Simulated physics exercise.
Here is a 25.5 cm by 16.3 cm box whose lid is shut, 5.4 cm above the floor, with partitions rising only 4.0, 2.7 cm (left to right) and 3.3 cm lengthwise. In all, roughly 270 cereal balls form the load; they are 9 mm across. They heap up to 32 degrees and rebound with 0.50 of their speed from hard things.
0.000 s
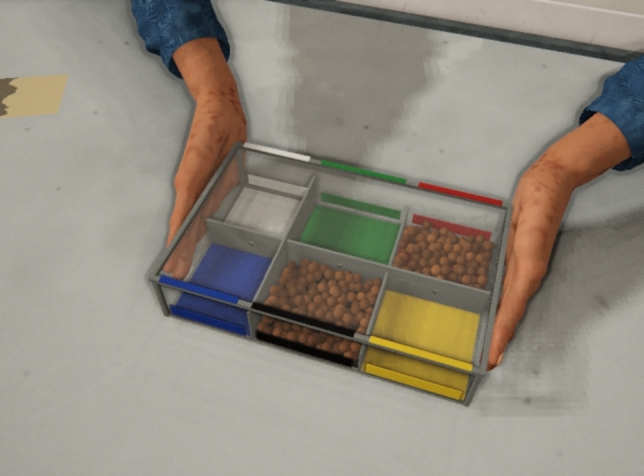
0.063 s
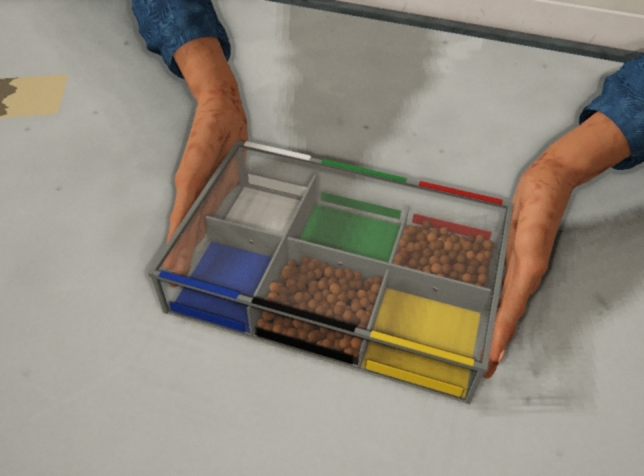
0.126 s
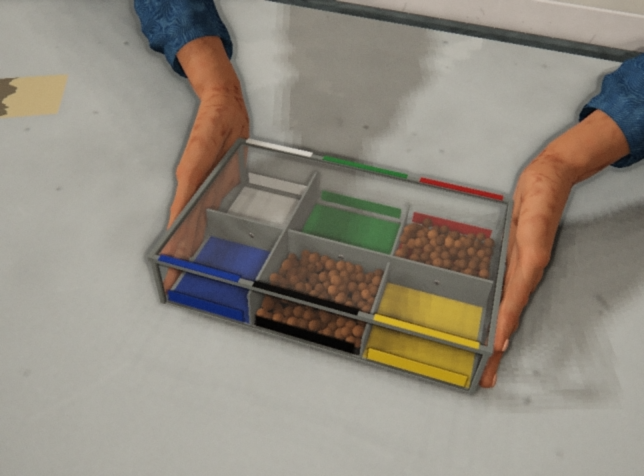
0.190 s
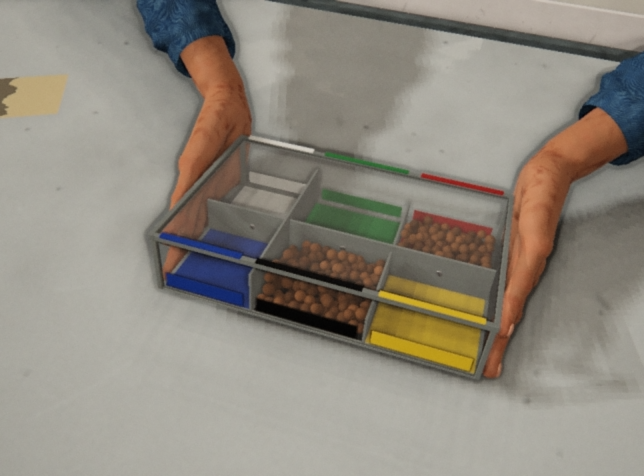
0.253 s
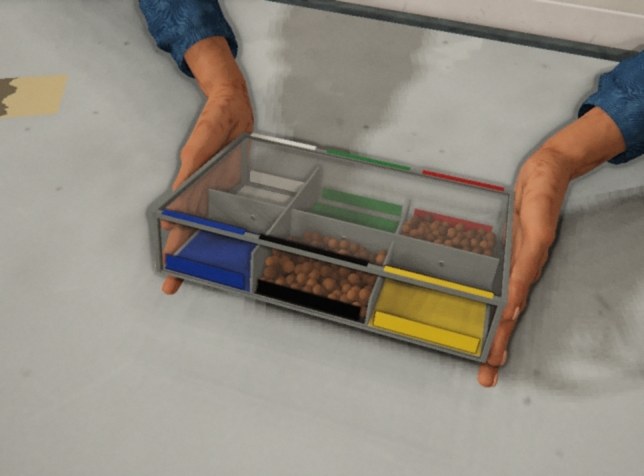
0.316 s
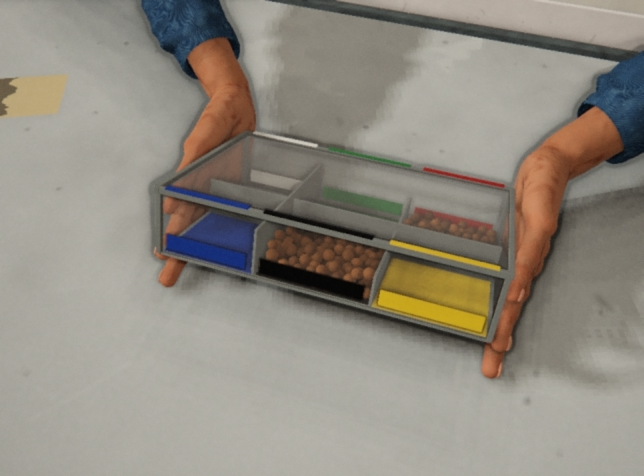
Closed clear box with six coloured compartments, brown balls in the red and black ones, tilting backward between two hands.
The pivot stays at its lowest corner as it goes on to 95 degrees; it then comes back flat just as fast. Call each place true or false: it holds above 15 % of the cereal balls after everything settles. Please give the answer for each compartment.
Red compartment: True, blue compartment: False, green compartment: True, yellow compartment: False, white compartment: False, black compartment: True.
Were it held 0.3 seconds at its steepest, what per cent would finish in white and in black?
In that case white keeps 5% and black keeps 20%.
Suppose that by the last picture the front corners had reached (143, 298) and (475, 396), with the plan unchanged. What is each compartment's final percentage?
Final shares: Red 20%, blue 0%, green 0%, yellow 25%, white 0%, black 55%.
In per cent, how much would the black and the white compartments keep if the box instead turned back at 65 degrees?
In per cent, black gets 50, white gets 0.
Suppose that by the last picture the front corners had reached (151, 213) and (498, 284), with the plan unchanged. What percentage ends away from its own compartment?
Roughly 40 per cent.
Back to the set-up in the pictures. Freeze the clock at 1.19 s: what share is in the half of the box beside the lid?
Close to 40 in a hundred.
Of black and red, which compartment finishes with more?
Go with red, that one ends with more.
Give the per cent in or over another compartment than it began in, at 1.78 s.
Close to 35 per cent, I reckon.
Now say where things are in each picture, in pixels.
In the first picture, box tilt 0 degrees, front corners at (156, 277) and (480, 370); red 45 %, black 55 %.
In the second picture, box tilt 2 degrees, front corners at (155, 272) and (482, 365).
In the third picture, box tilt 6 degrees, front corners at (155, 257) and (487, 349), lowest corner left back.
In the fourth picture, box tilt 12 degrees, front corners at (156, 235) and (494, 325), lowest corner left back.
In the fifth picture, box tilt 18 degrees, front corners at (158, 212) and (501, 300), lowest corner left back.
In the sixth picture, box tilt 24 degrees, front corners at (161, 189) and (508, 274), lowest corner left back; red 45 %, black 55 %. Its pace works out near 95 degrees a second.
Then, at 1.19 s, tilt 94 degrees; red 45 %, green 10 %, black 45 %.
Then, at 1.78 s, tilt 40 degrees; red 45 %, green 30 %, black 25 %.
After 2.42 s, tilt 0 degrees; red 45 %, green 30 %, black 25 %.
At rest (3.0 s), red 45 %, blue 0 %, green 30 %, yellow 0 %, white 0 %, black 25 %.
